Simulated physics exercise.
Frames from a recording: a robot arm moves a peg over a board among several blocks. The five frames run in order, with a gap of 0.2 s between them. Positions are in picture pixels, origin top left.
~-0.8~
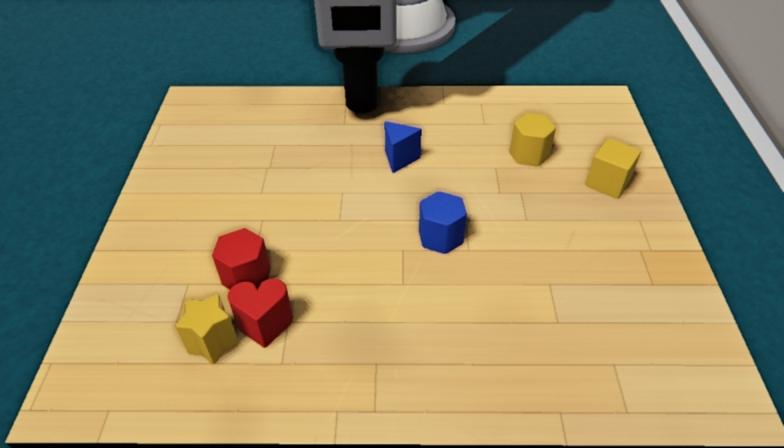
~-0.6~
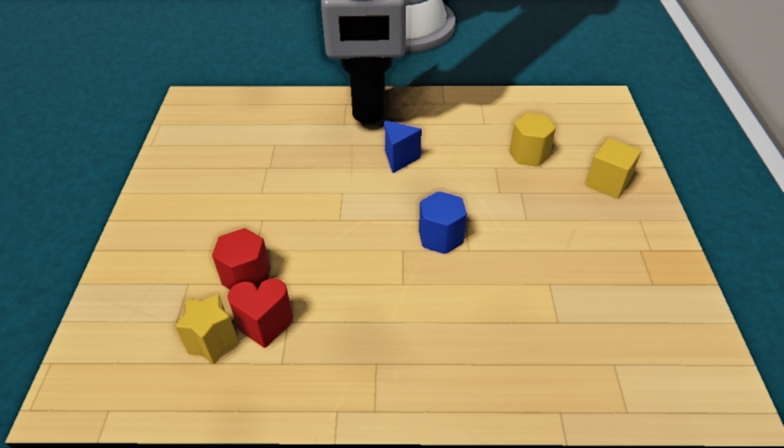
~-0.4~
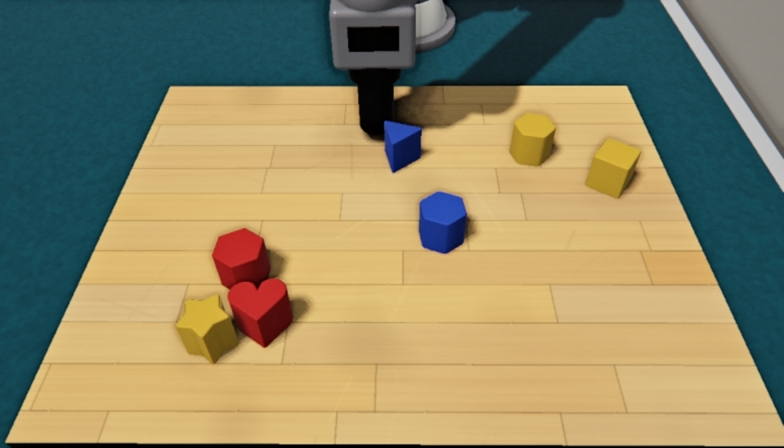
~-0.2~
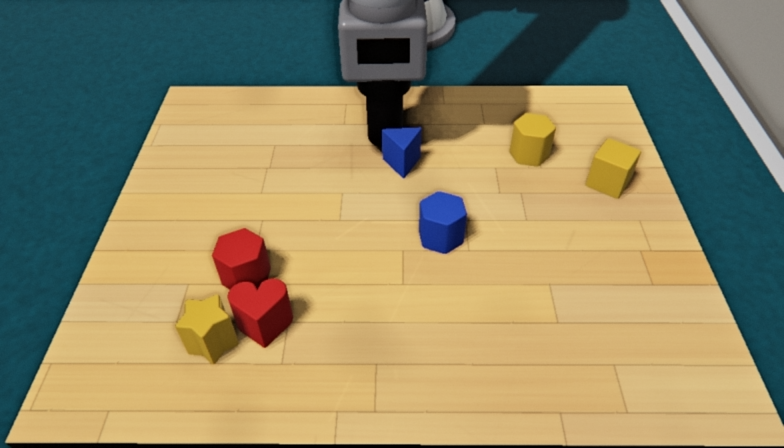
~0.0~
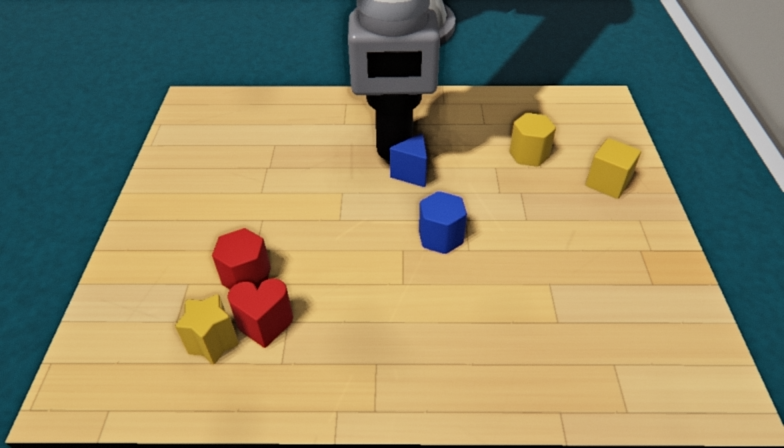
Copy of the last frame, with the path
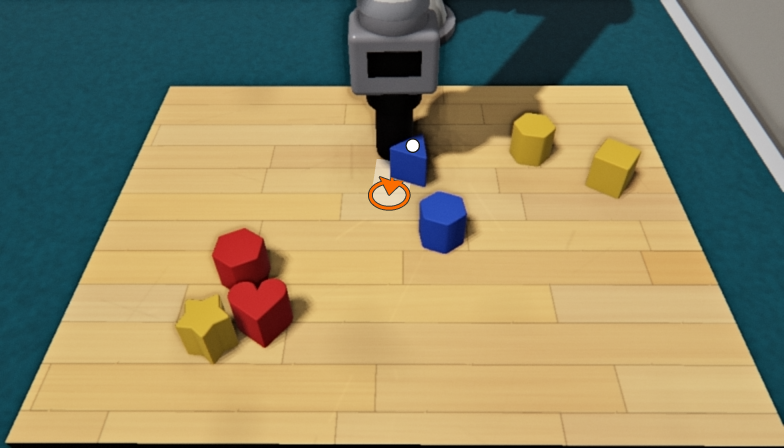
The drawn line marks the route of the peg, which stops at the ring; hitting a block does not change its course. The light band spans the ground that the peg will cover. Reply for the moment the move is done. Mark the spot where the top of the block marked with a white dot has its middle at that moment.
Just about (423, 160).
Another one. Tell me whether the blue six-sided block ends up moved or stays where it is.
It is not moved.
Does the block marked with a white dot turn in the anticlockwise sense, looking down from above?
In short: Yes.
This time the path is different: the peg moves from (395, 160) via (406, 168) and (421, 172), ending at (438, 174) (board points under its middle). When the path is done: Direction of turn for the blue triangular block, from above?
With the clock.
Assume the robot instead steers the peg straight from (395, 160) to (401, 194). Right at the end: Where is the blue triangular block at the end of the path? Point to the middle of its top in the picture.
The blue triangular block ends near (433, 169).
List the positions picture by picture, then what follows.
In the first frame, peg tip (362, 104); block tops, blue triangular block (400, 130); blue six-sided block (443, 207).
In the second frame, peg (369, 114); blocks unchanged.
In the third frame, peg (377, 125); blocks unchanged.
In the fourth frame, peg (385, 137); blue triangular block (402, 135).
In the fifth frame, peg (394, 150); blue triangular block (413, 146); blue six-sided block (443, 207).
Path on the board, from (395, 160) directly to (389, 195); the dot is on the blue triangular block.
What follows on the original path. Halfway along, peg (392, 167); blue triangular block (420, 157), turned 30° anticlockwise.
At the end, peg (389, 185); blue triangular block (423, 160), turned 45° anticlockwise; blue six-sided block in place.
